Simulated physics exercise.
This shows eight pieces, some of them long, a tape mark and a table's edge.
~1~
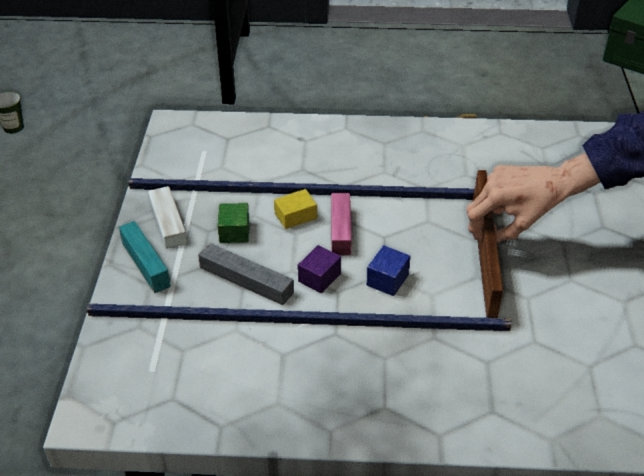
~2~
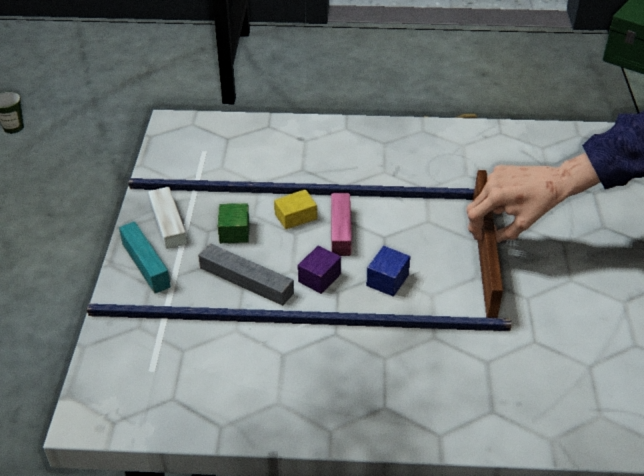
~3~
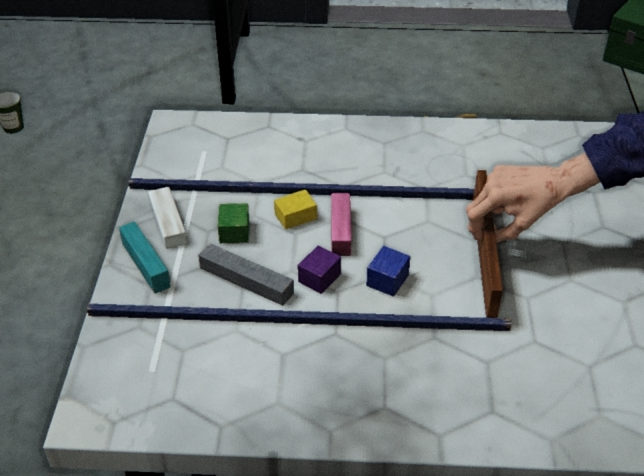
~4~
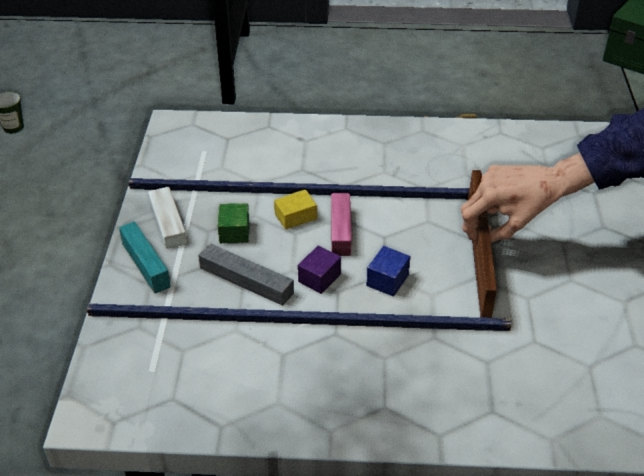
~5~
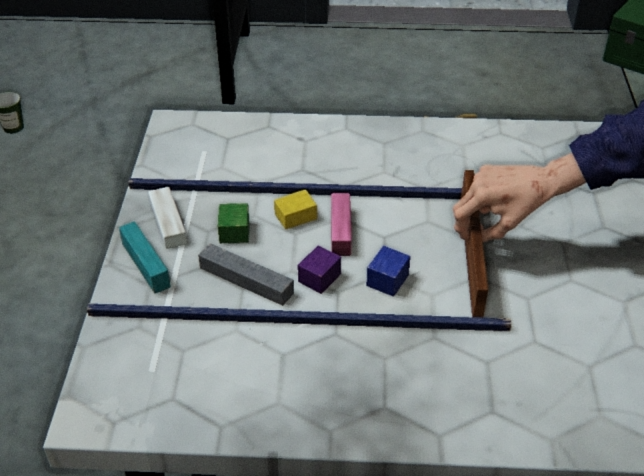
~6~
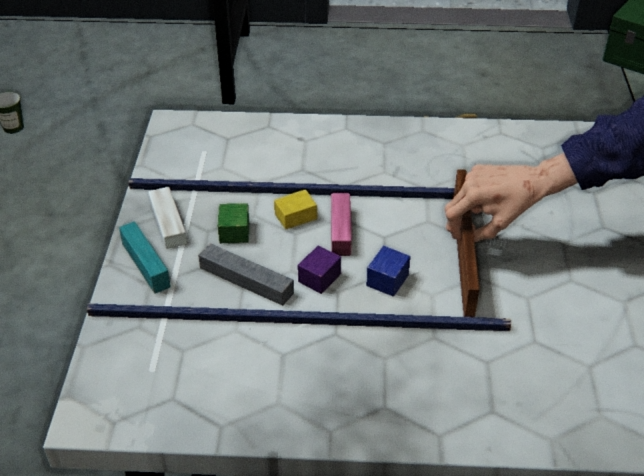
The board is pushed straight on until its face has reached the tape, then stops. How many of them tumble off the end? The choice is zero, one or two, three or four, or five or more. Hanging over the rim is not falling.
As it turns out, the number that fall off is one or two.
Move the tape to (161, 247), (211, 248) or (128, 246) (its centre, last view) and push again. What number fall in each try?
Down on the floor: 2, 0 and 6.
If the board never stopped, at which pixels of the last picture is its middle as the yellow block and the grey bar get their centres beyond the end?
At (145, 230) for the yellow block; at (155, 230) for the grey bar.
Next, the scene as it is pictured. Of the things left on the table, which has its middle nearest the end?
It is the white stick.
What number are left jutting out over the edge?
The number is 2.
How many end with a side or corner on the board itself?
In contact: 3.
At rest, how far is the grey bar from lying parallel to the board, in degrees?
Roughly 60° out of line.
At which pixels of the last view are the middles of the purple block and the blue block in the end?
First (133, 252), then (159, 263).
Soon after, none off yet; turquoise bar at rest near (144, 257); white stick at rest near (168, 217); green block at rest near (234, 223).
At rest, the number that fall off is one or two; fallen, turquoise bar.
